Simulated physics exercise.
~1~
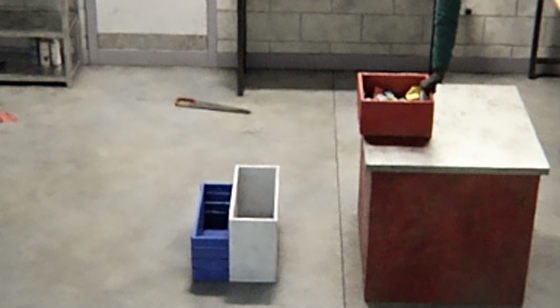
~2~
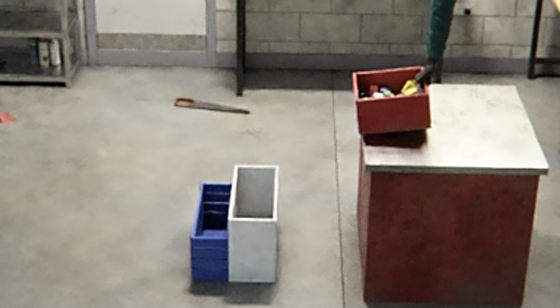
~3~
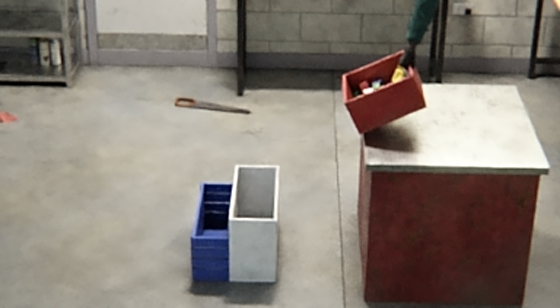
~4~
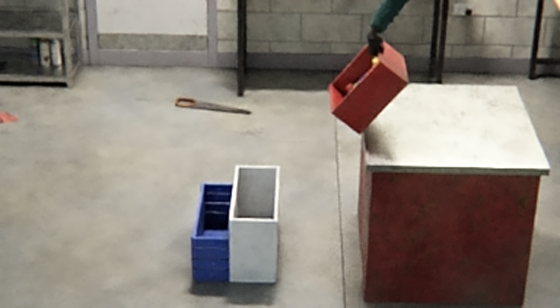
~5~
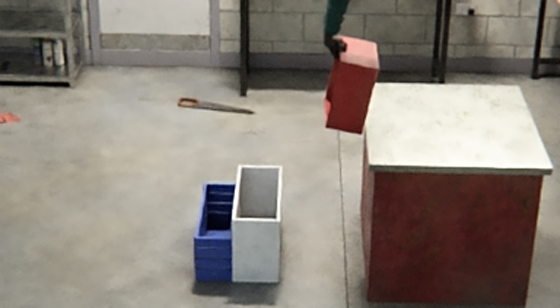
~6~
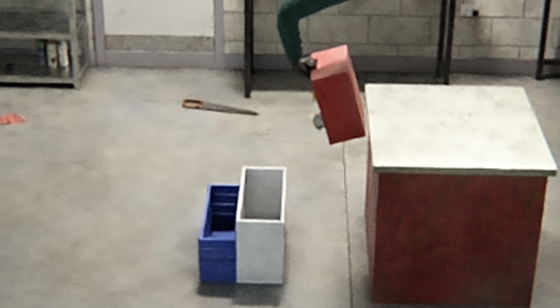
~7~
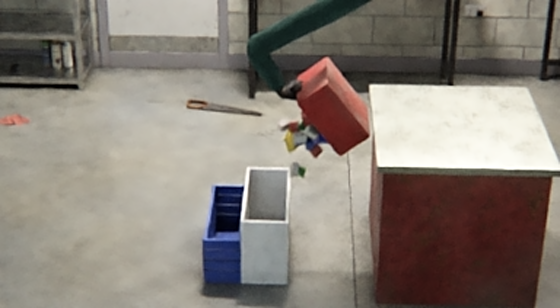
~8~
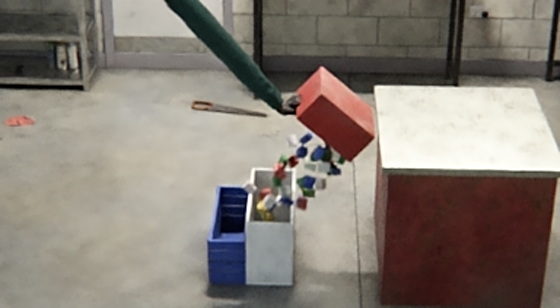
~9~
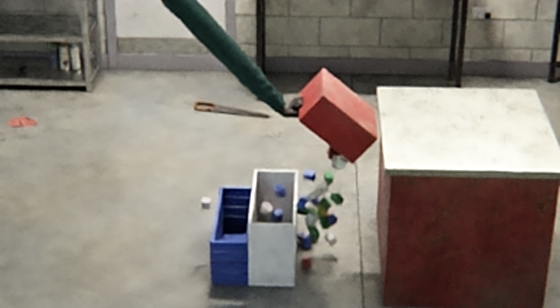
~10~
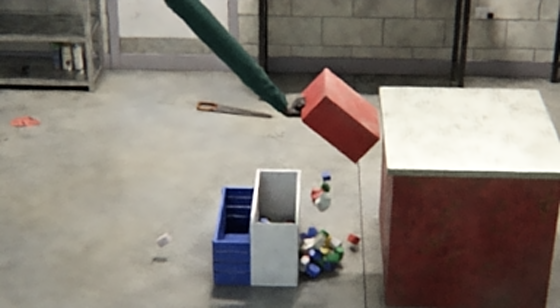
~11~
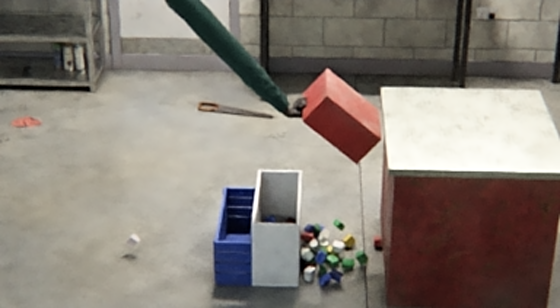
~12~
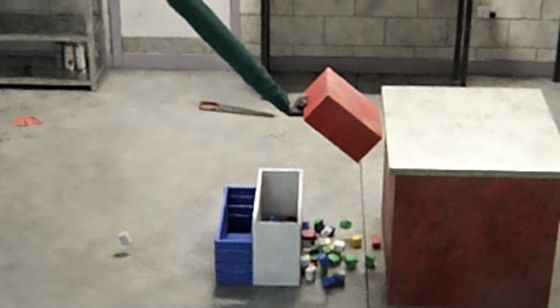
A red tote full of small colourful pieces sits on a red bench with a pale top at the right of a grey concrete-floored room, seen from slightly above. Left of it on the floor stand a white trough and, beyond it, a blue box, with a saw-like tool lying behind. A dark green arm tips the tote up and over the bench's left edge until it hangs nearly upside down. The pieces pour out, some dropping into the white trough, many falling short and scattering between it and the bench. One pale piece bounces away left past the blue box, and the emptied tote stays held aloft.
